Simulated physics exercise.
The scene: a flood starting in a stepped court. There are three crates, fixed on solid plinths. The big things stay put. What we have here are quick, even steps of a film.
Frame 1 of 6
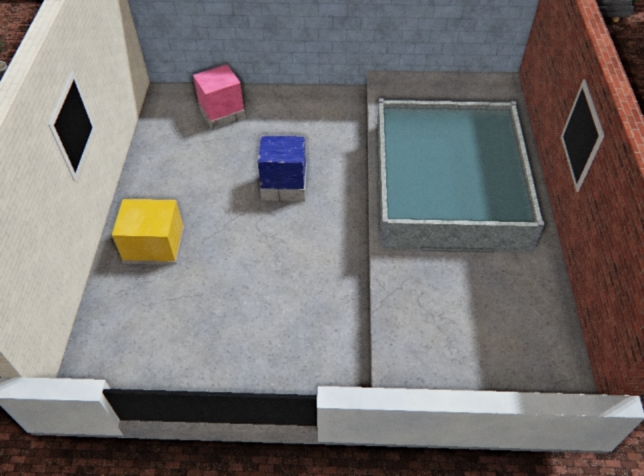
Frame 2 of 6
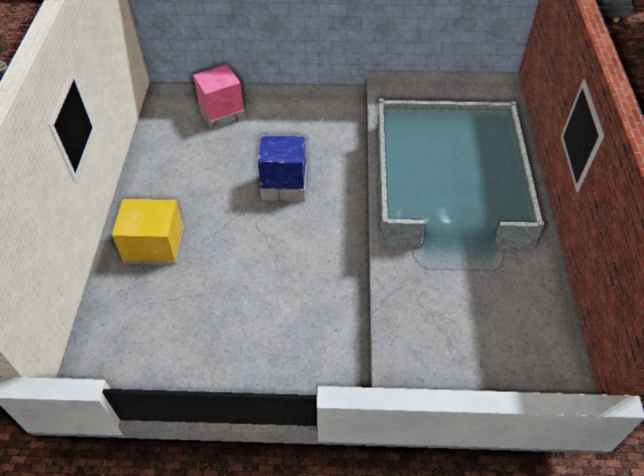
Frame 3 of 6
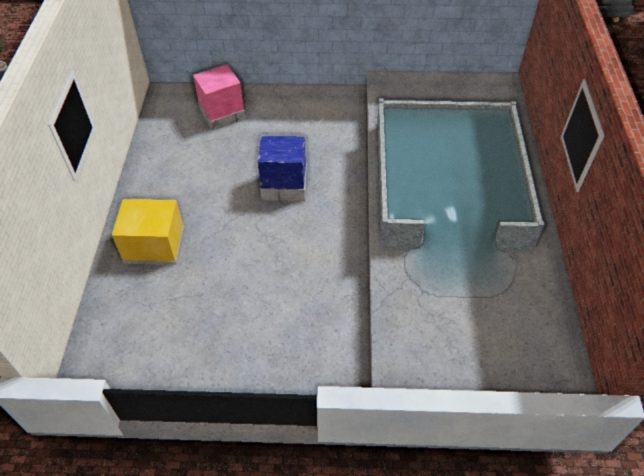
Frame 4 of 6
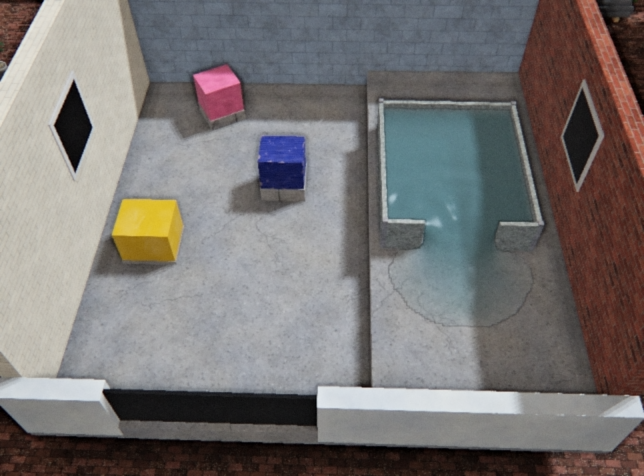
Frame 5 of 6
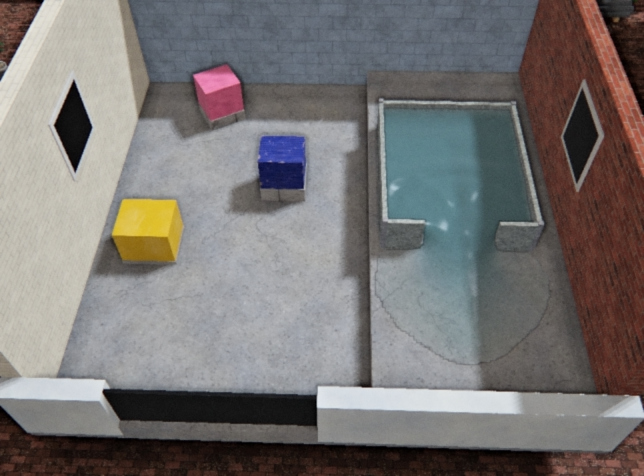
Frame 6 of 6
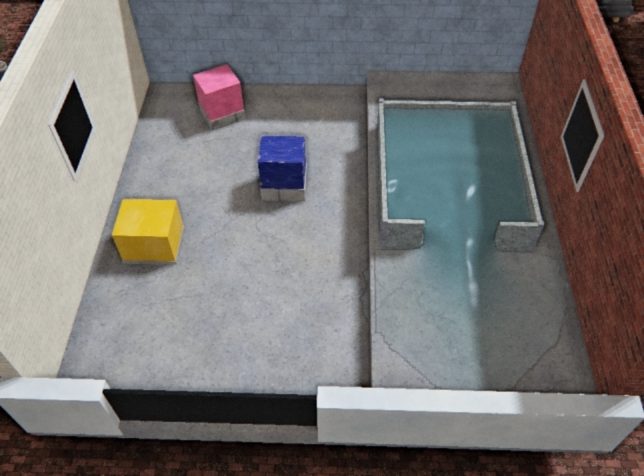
Water pours from a gap in the tank's front wall and spreads across the floor.
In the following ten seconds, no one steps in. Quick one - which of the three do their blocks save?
The blue crate has no water on it afterwards; the pink crate has no water on it afterwards; the yellow crate has water on it afterwards.
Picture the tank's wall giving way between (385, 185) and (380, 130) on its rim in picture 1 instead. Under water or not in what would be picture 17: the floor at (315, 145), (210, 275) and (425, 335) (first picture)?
First spot drenched, second drenched, third unwetted.
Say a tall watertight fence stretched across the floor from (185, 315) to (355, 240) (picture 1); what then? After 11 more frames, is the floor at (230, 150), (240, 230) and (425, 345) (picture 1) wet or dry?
First unwetted, then unwetted, then inundated.
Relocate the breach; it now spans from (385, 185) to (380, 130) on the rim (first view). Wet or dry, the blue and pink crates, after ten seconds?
First, the blue crate is flooded; second, the pink crate is not reached.
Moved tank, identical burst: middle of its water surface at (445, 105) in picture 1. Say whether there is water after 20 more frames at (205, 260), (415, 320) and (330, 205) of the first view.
Taking the three spots in order: Bare, swamped, bare.
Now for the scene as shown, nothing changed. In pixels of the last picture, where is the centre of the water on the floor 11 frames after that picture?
That comes out near (452, 238).
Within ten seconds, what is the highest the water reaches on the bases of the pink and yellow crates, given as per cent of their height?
Some 30 and 180 % respectively.
A moment on, water covers 20 % of the floor; the blue crate not reached, the pink crate not reached, the yellow crate not reached.
Next, water covers 20 % of the floor; the blue crate not reached, the pink crate not reached, the yellow crate not reached.
Then, water covers 35 % of the floor; the blue crate not reached, the pink crate not reached, the yellow crate not reached.
Later, water covers 55 % of the floor; the blue crate not reached, the pink crate not reached, the yellow crate water round its plinth.
In the end, water covers 90 % of the floor; the blue crate stayed above the water, the pink crate stayed above the water, the yellow crate was topped.
